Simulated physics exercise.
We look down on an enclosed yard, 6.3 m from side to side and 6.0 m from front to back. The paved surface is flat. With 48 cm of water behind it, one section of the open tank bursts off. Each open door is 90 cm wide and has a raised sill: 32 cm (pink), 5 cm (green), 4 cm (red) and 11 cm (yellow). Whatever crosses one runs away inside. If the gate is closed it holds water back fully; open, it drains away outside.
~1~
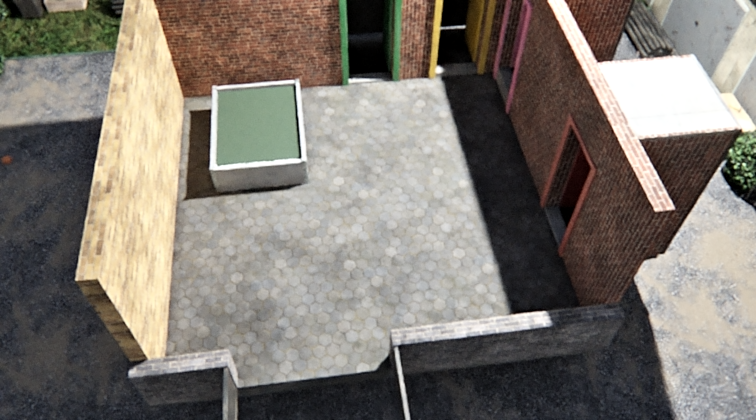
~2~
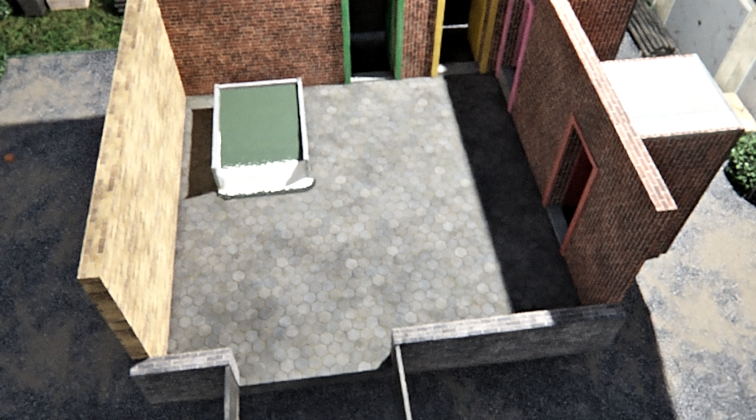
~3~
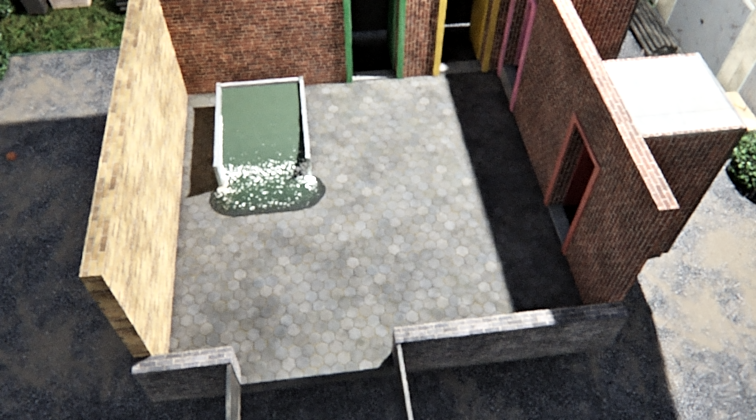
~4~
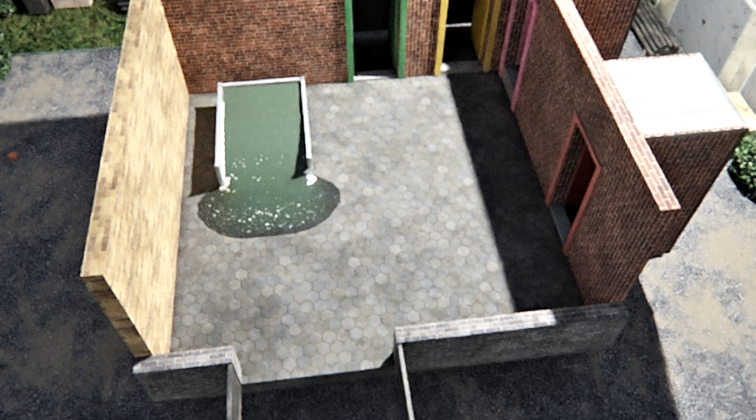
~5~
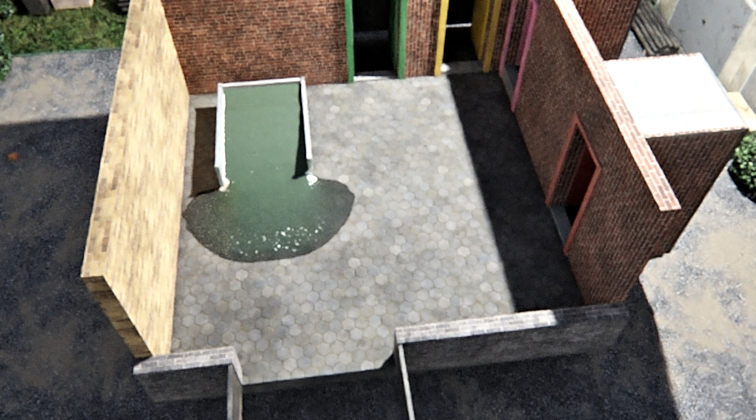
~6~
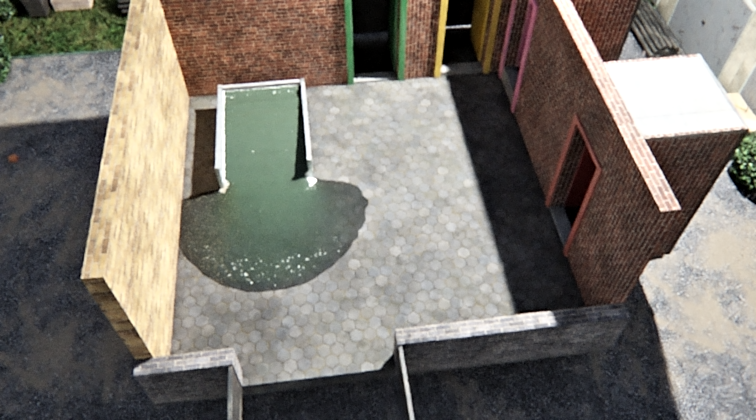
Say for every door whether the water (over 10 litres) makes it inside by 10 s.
The water let in: At the pink door it keeps below the limit; at the green door it does not reach the limit; at the red door it does not reach the limit; at the yellow door it stays under the limit.
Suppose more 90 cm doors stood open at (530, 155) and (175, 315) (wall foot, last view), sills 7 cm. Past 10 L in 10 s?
In that order: Under, over.
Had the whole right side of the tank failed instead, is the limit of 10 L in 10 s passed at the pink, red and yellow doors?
Against that limit: Pink not over, red over, yellow past it.
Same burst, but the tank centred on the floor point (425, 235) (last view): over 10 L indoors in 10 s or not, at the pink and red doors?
Against that limit: Pink under, red above.
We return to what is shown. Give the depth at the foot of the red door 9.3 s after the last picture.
Some 4.5 cm.
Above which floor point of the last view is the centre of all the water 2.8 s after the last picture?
Around (281, 250).
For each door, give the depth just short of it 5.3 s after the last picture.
In cm: Pink 0, green 0, red 3, yellow 0.
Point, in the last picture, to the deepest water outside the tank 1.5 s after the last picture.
At about (183, 365).
Then, 0.7 s after the last picture water covers 30 % of the floor and is deepest (20 cm) near (255, 195); pink door not reached, green door not reached, red door not reached, yellow door not reached.
Then, 1.5 s after the last picture water covers 35 % of the floor and is deepest (28 cm) near (183, 365); pink door not reached, green door not reached, red door not reached, yellow door not reached.
Then, 2.8 s after the last picture water covers 40 % of the floor and is deepest (19 cm) near (169, 379); pink door not reached, green door not reached, red door not reached, yellow door not reached.
Then, 5.3 s after the last picture water covers 45 % of the floor and is deepest (8 cm) near (394, 352); pink door not reached, green door not reached, red door 3 cm at the sill, 0 L in, yellow door not reached.
Then, 9.3 s after the last picture water covers 75 % of the floor and is deepest (6 cm) near (537, 335); pink door 2 cm at the sill, 0 L in, green door not reached, red door 4 cm at the sill, 1 L in, yellow door not reached.
